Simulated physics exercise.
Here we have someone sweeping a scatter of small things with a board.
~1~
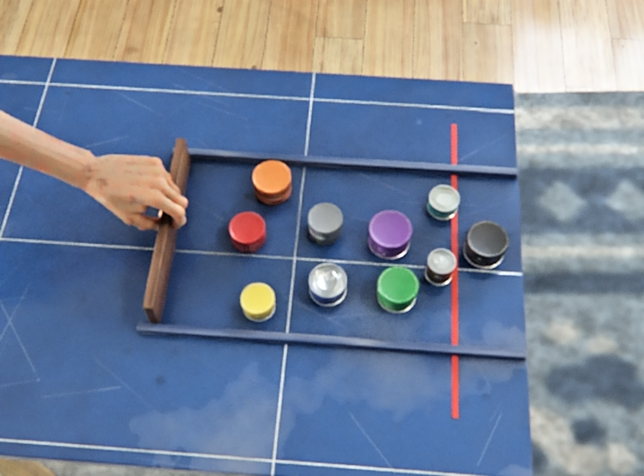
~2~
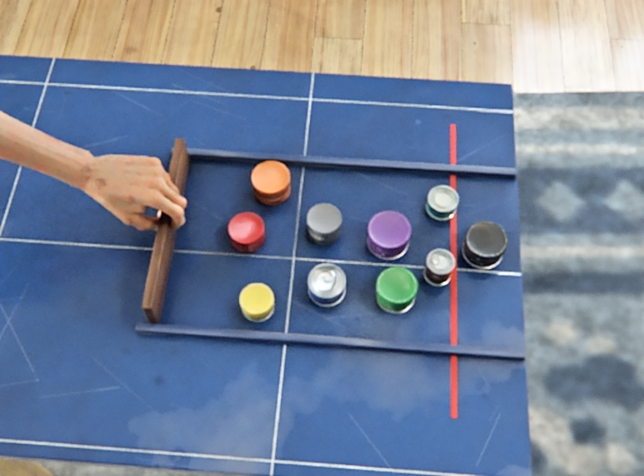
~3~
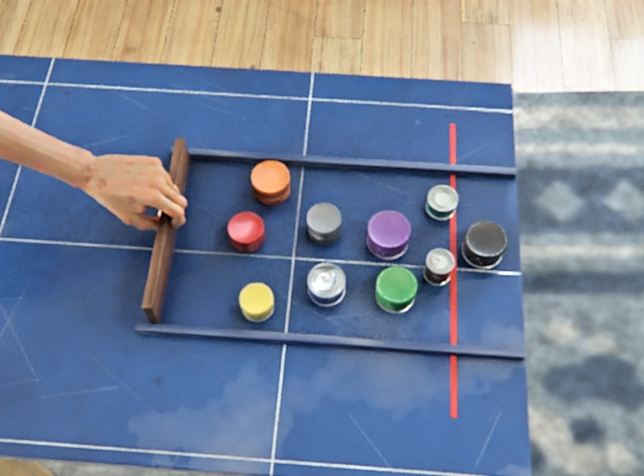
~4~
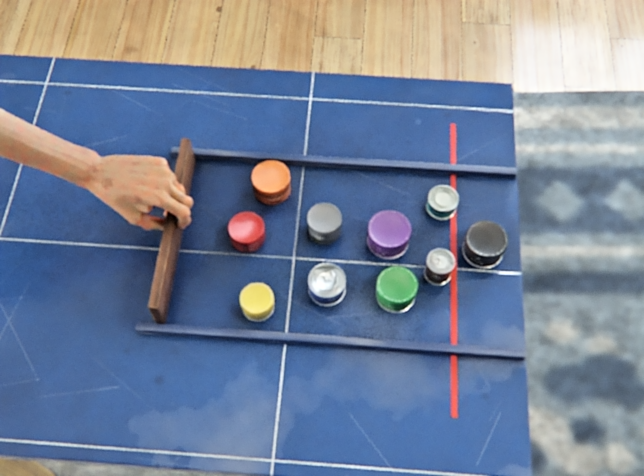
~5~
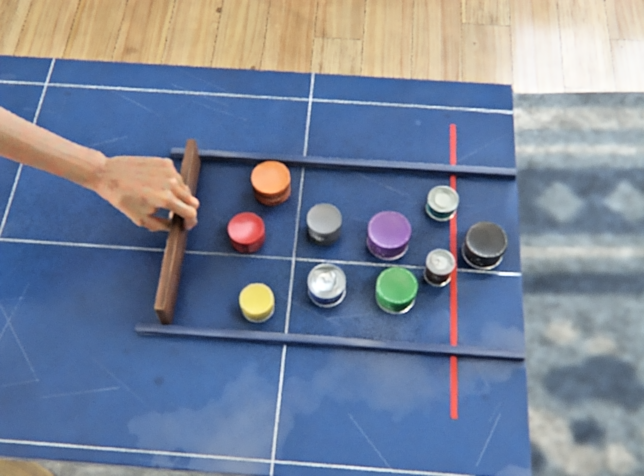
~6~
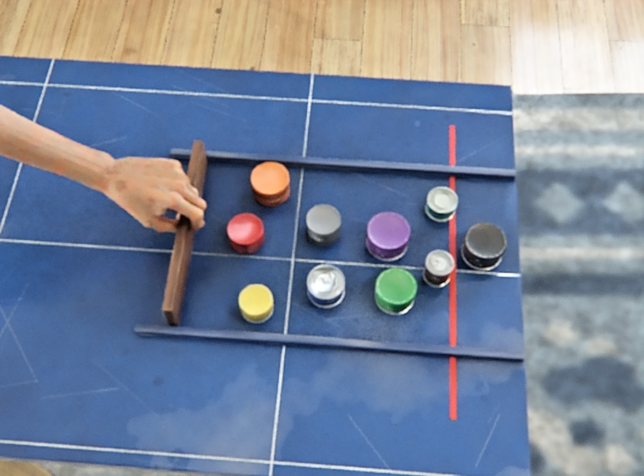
Hand sliding a wooden board slightly right between two rails on a blue table, towards scattered colourful tins that stay still.
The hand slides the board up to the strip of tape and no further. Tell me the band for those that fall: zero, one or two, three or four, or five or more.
The number that fall off is one or two.
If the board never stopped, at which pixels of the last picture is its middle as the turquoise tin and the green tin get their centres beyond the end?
Its middle is around (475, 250) and around (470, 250).
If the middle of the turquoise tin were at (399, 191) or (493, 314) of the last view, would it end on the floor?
The turquoise tin is kept; drops off.
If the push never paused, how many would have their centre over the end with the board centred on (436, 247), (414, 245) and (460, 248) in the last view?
The counts: 1, 0 and 1.
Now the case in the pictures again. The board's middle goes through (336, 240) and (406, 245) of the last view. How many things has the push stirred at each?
The counts are 6 and 10.
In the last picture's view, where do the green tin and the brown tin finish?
The green tin stops around (508, 315); the brown tin around (499, 282).
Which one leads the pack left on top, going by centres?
Foremost is the green tin.
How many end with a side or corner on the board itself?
In contact: 5.
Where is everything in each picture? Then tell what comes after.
Black tin (486, 245); turquoise tin (443, 203); brown tin (440, 267); board (169, 228); tape (455, 257), in the first frame.
Turquoise tin (442, 203); blue tin (327, 285), in the second frame.
Brown tin (439, 267); orange tub (271, 183), in the third frame.
Black tin (485, 245); red tub (247, 232), in the fourth frame.
Turquoise tin (442, 203); green tin (396, 291), in the fifth frame.
Black tin (484, 246); turquoise tin (441, 204); brown tin (438, 269); board (186, 230); tape (453, 258), in the sixth frame.
Soon after, none off yet; black tin at rest near (484, 246); turquoise tin at rest near (441, 204); brown tin at rest near (438, 269).
Then, none off yet; black tin moved a little near (498, 249); turquoise tin moved a little near (454, 208); brown tin moved a little near (454, 273).
At rest, the number that fall off is one or two; fallen, black tin.
